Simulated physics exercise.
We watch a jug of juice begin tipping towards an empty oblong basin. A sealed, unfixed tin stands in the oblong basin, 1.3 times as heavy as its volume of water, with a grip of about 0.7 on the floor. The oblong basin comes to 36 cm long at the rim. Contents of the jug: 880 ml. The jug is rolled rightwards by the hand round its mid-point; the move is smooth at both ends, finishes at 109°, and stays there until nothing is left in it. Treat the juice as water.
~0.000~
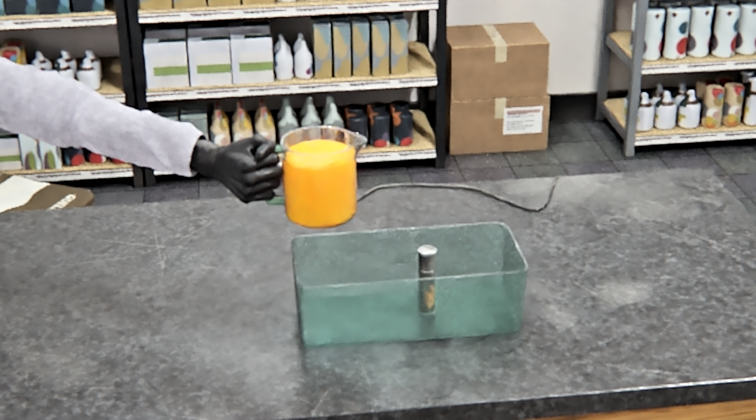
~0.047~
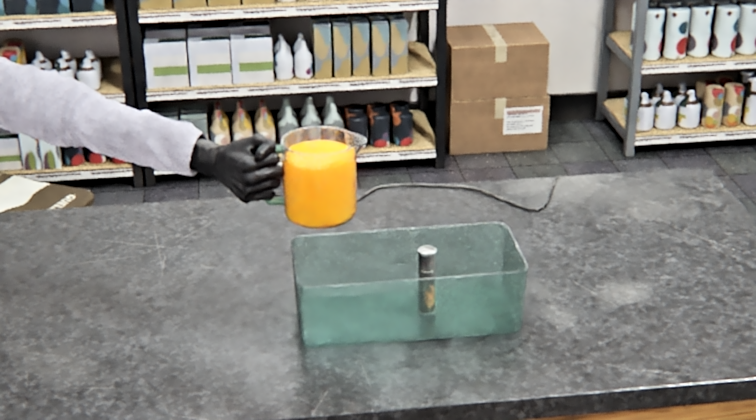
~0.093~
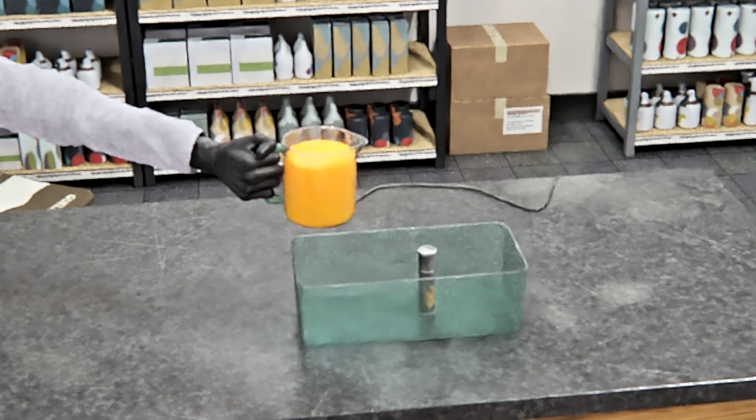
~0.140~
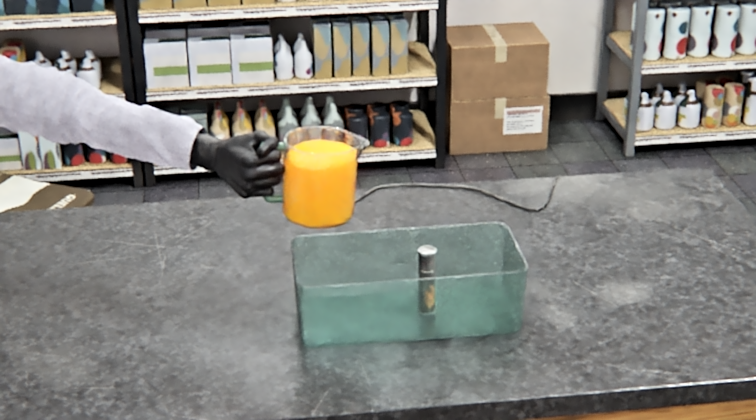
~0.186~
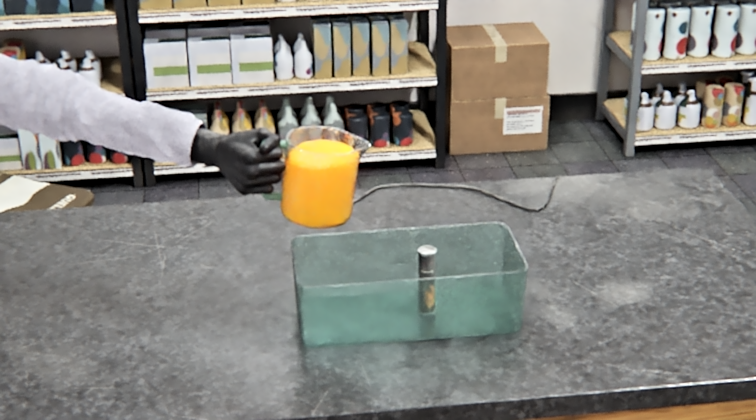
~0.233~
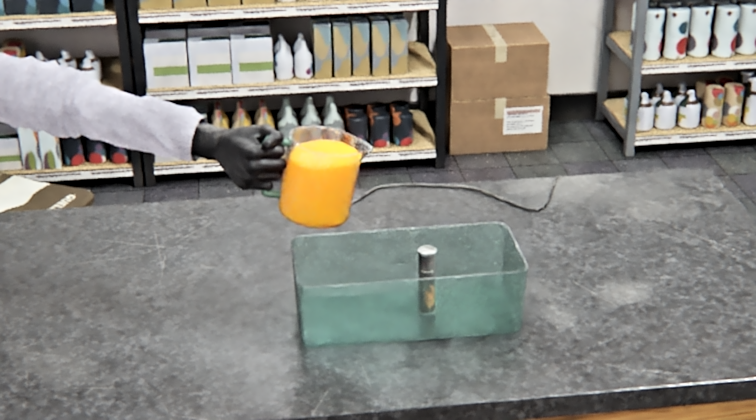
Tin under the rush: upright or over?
Over.
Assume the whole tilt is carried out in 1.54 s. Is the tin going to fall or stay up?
Tips over.
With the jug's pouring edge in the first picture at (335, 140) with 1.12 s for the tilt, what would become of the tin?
It does not tip.
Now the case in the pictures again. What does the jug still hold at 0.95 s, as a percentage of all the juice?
I'd say some 24 per cent remains.
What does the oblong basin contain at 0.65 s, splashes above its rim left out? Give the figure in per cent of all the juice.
Some 4 per cent.
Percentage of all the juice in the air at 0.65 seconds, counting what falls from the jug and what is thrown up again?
About 16 per cent.
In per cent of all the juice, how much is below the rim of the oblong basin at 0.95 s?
About 56 per cent.
After 0.65 s the tilt is 68° and 80 per cent is still to pour; the tin stands where it began.
After 0.95 s the tilt is 103° and 25 per cent is still to pour; the tin leans 49°.
After 1.27 s the tilt is 109° and 2 per cent is still to pour; the tin lies on its side.
After 1.62 s the tilt is 109° and 0 per cent is still to pour; the tin lies on its side.
In the end the tin lies on its side.
